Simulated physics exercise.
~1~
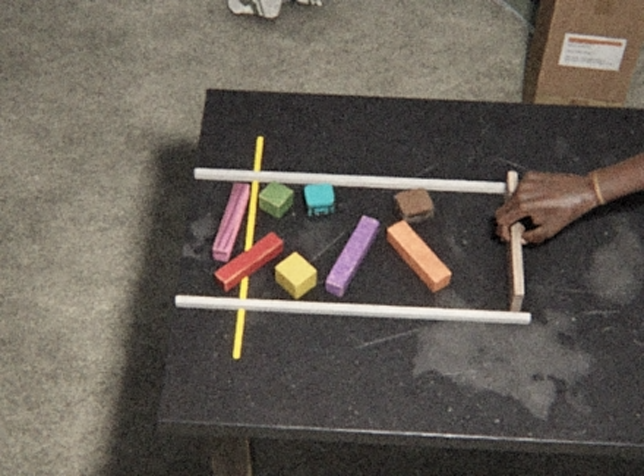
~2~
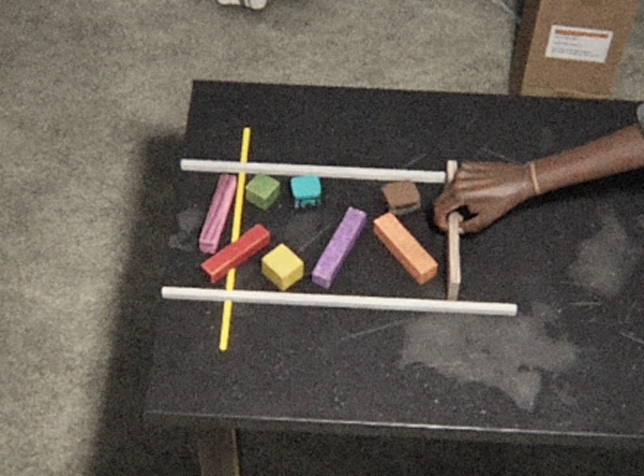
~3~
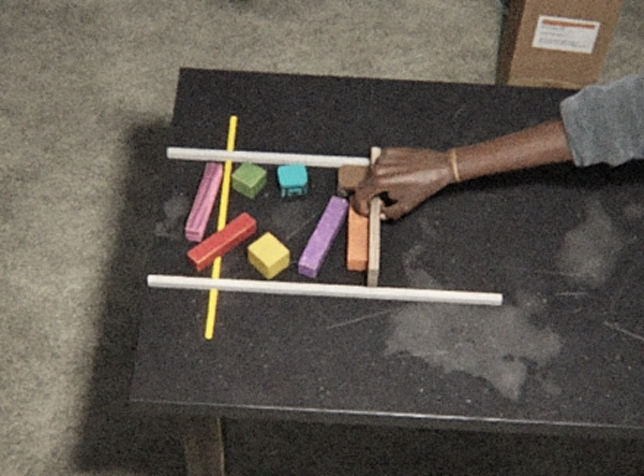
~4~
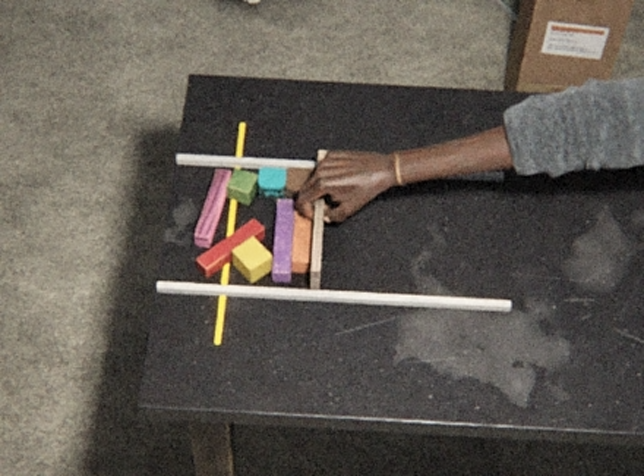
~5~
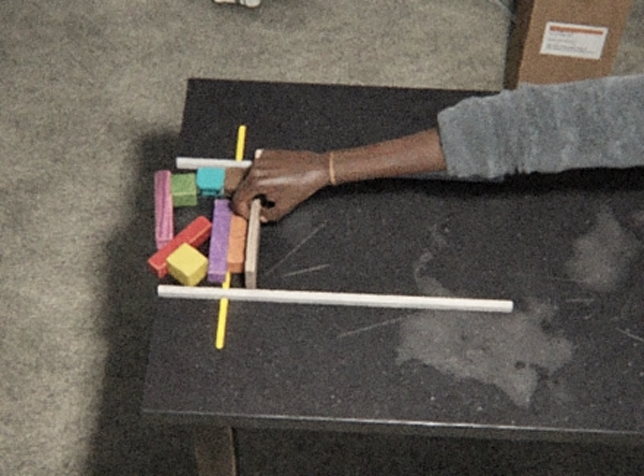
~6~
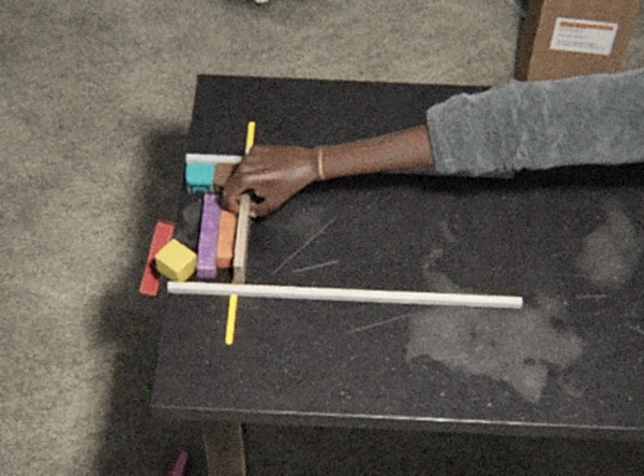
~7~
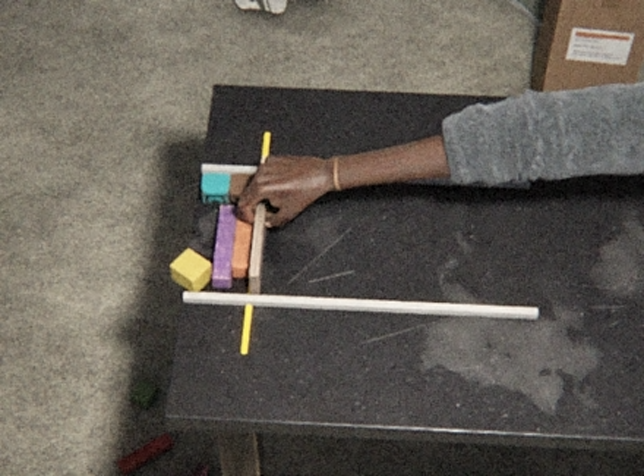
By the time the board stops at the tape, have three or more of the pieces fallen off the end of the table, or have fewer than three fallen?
Three or more have fallen, as the pink stick, the green block and the red stick have all gone off the end. The yellow block is still at the edge, and the teal, purple, orange and brown pieces also stay on the table.
The clip shows a hand sliding an upright board leftward between two pale rails on a black table, gathering coloured blocks and sticks toward the edge. The pink, green and red pieces drop off, while the yellow block and others remain as the board stops by the yellow tape.
